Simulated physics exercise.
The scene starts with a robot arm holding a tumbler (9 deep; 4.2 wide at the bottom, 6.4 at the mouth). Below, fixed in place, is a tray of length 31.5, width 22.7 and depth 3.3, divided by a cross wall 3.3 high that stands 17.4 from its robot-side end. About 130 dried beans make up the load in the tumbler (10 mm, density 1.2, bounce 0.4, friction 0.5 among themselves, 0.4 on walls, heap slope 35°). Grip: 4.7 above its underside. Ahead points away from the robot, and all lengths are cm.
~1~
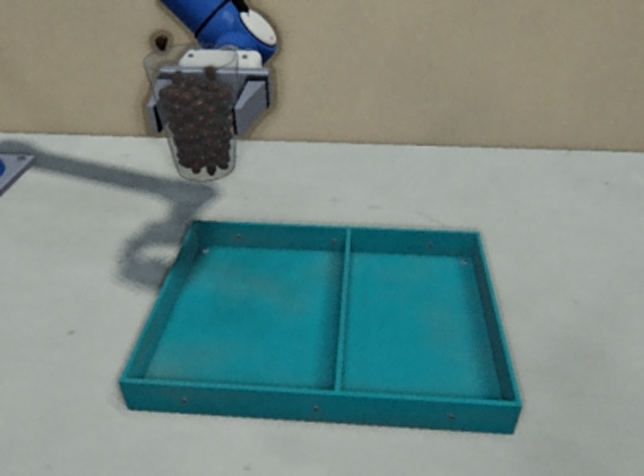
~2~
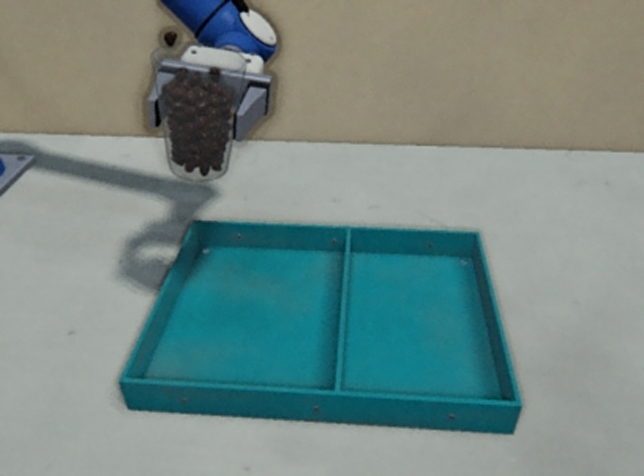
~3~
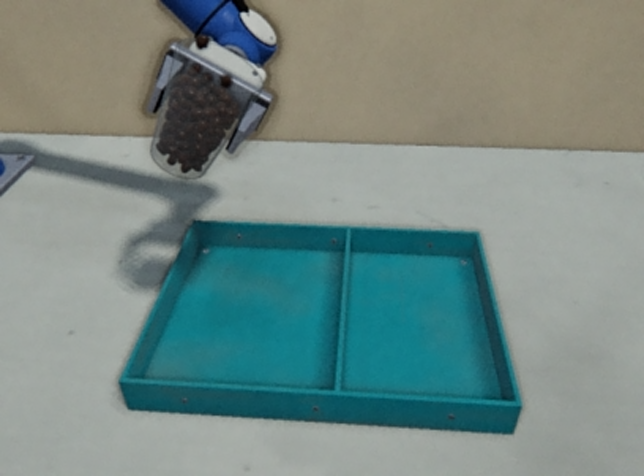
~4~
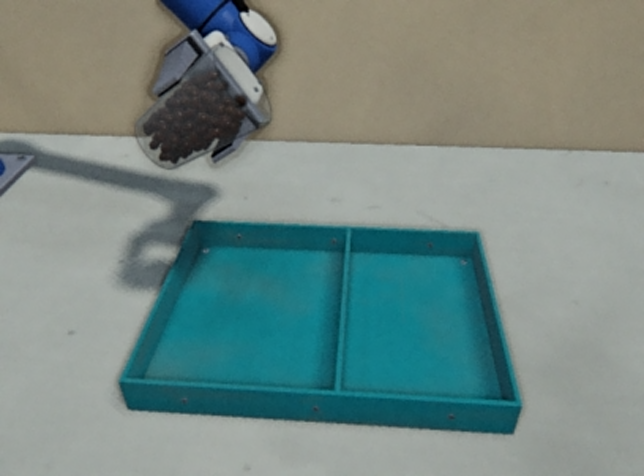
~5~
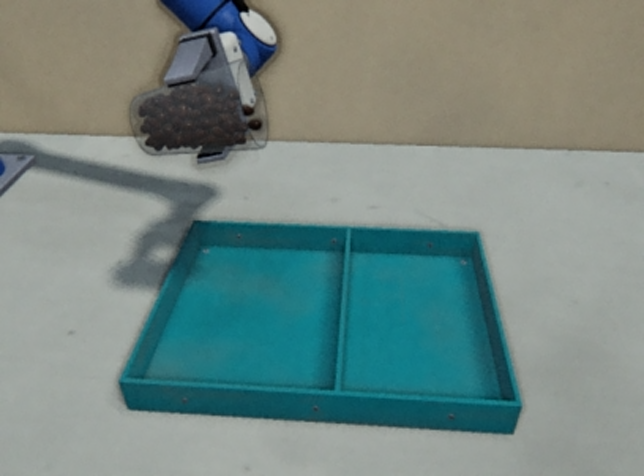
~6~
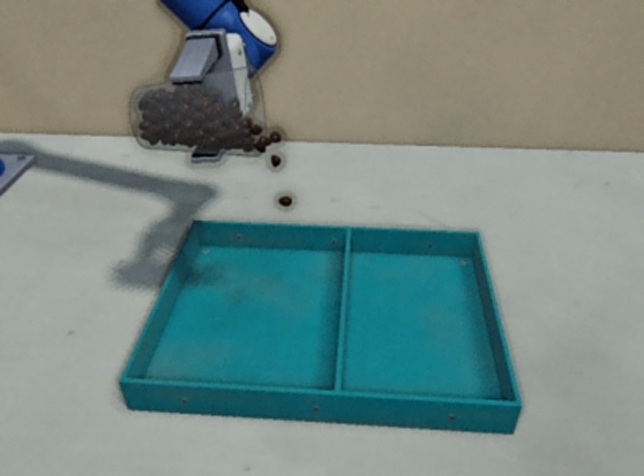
A blue and grey robot arm reaches in at the upper left, holding a clear tumbler full of dark brown beans above a pale tabletop with a tan wall behind, seen from above at an angle by a still camera. Below sits an empty teal tray split in two by a divider. The gripper steadily tilts the tumbler nearly sideways, the beans shift inside, and a few leave its right-hand mouth.
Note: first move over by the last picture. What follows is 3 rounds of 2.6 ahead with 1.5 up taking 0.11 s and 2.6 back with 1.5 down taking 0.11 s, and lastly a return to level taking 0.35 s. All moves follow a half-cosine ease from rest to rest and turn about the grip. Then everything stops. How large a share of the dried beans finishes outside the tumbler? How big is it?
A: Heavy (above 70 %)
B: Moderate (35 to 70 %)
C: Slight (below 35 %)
(A) Heavy (above 70 %).
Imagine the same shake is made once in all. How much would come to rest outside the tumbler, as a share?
It would be near 50 per cent.
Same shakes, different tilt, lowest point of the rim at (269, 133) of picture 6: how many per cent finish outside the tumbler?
Close to 50 in a hundred.
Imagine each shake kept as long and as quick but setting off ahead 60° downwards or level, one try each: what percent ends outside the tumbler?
20 and 85 %.
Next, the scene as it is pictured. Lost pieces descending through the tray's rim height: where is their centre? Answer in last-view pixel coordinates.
Centre: About (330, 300).
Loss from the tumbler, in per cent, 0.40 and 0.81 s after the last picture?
At the first moment 60 per cent, at the second 95 per cent.
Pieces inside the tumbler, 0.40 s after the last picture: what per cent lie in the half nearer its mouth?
Something near 95 per cent is there.
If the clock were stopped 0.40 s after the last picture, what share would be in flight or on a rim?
Around 16 per cent of the load.
Then, 0.40 s later, tilted 85° forward, highest piece 22 above the table; 51 in the tumbler, 40 in the robot-side part, 22 in the far-side part, 21 in flight or on a rim.
Then, 0.81 s later, tilted 53° forward, highest piece 23 above the table; 72 in the robot-side part, 52 in the far-side part, 9 in the tumbler, 1 on the table or floor.
Then, 1.21 s later, level, highest piece 19 above the table; 72 in the robot-side part, 52 in the far-side part, 9 in the tumbler, 1 on the table or floor.
Then, 2.26 s later, level, highest piece 19 above the table; 72 in the robot-side part, 52 in the far-side part, 9 in the tumbler, 1 on the table or floor.
At rest, 72 in the robot-side part, 52 in the far-side part, 9 in the tumbler, 1 on the table or floor. That is 93 % outside the tumbler.
